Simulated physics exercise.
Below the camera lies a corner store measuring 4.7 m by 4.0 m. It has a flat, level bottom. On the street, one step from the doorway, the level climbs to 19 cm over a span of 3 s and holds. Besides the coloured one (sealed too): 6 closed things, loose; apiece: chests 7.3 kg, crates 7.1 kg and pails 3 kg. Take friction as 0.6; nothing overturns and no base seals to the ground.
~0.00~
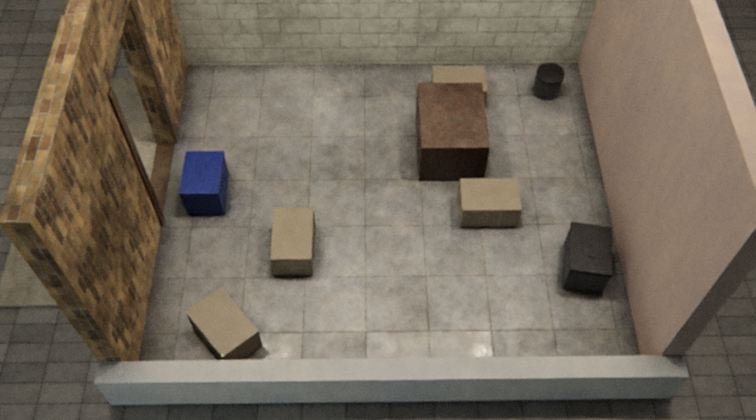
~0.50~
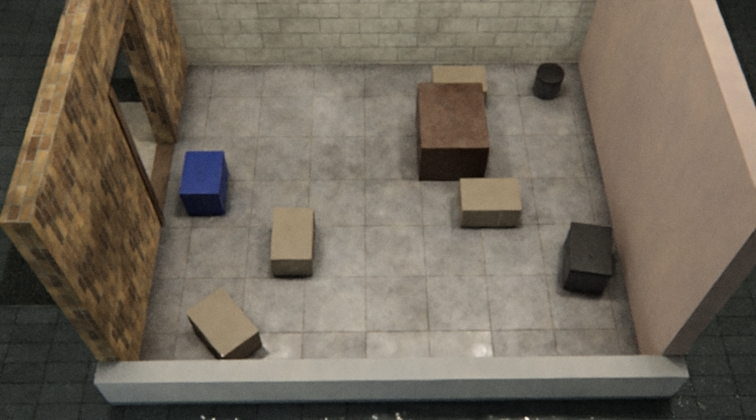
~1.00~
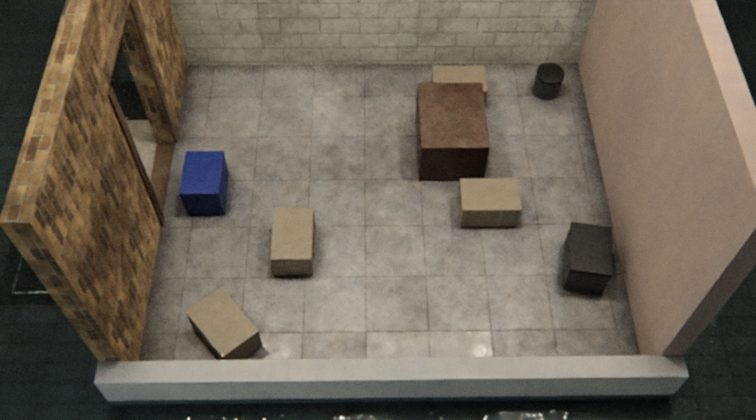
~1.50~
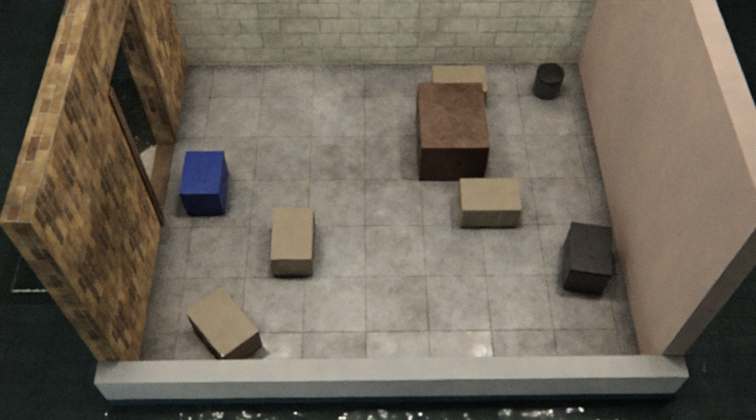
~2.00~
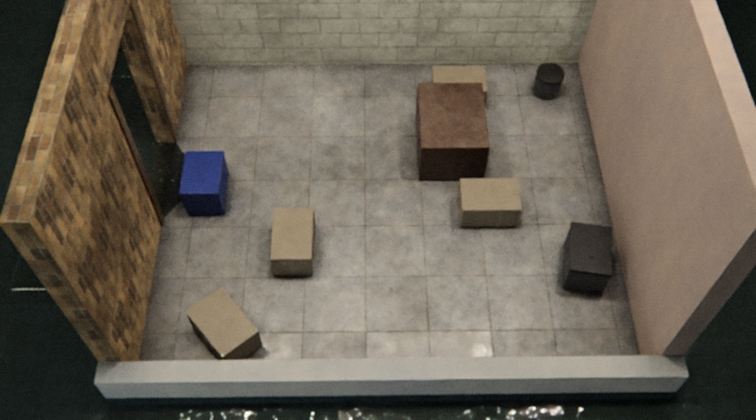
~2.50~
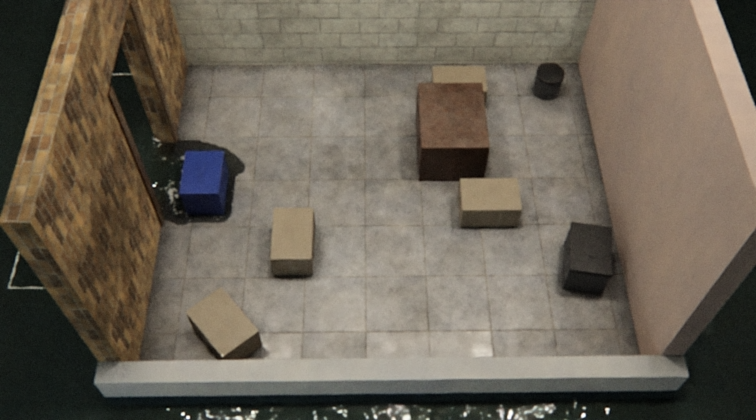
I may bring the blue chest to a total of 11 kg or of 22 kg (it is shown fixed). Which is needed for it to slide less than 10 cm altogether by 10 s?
Pick: None of them.
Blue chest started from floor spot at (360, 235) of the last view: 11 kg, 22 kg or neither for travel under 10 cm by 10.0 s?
Result: Heavy passes, light fails.
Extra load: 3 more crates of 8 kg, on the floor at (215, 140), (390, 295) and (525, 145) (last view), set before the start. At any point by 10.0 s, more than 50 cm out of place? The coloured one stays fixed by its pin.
Note, in sequence: Exceeded, not exceeded, not exceeded.
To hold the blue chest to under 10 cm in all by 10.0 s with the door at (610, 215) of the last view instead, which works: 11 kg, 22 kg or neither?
That way, only the big mass suffices.
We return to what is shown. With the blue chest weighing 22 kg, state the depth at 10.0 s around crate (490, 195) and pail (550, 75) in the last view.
About 3 and 5 cm.
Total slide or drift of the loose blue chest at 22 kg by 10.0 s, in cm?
About 80 cm.
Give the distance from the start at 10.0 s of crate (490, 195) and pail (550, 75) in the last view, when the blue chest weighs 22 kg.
Shifts: 0 cm / 150 cm.
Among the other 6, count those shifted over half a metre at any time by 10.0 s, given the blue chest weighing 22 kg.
That comes to 3.
After 3.5 s the blue chest would be 69 cm from its start with 11 kg and 23 cm from its start with 22 kg; 5 cm of water round it then.
After 4.5 s the blue chest would be 127 cm from its start with 11 kg and 68 cm from its start with 22 kg; 5 cm of water round it then.
After 7.0 s the blue chest would be 224 cm from its start with 11 kg and 78 cm from its start with 22 kg; 5 cm of water round it then.
After 10.0 s the blue chest would be 335 cm from its start with 11 kg and 90 cm from its start with 22 kg; 6 cm of water round it then.
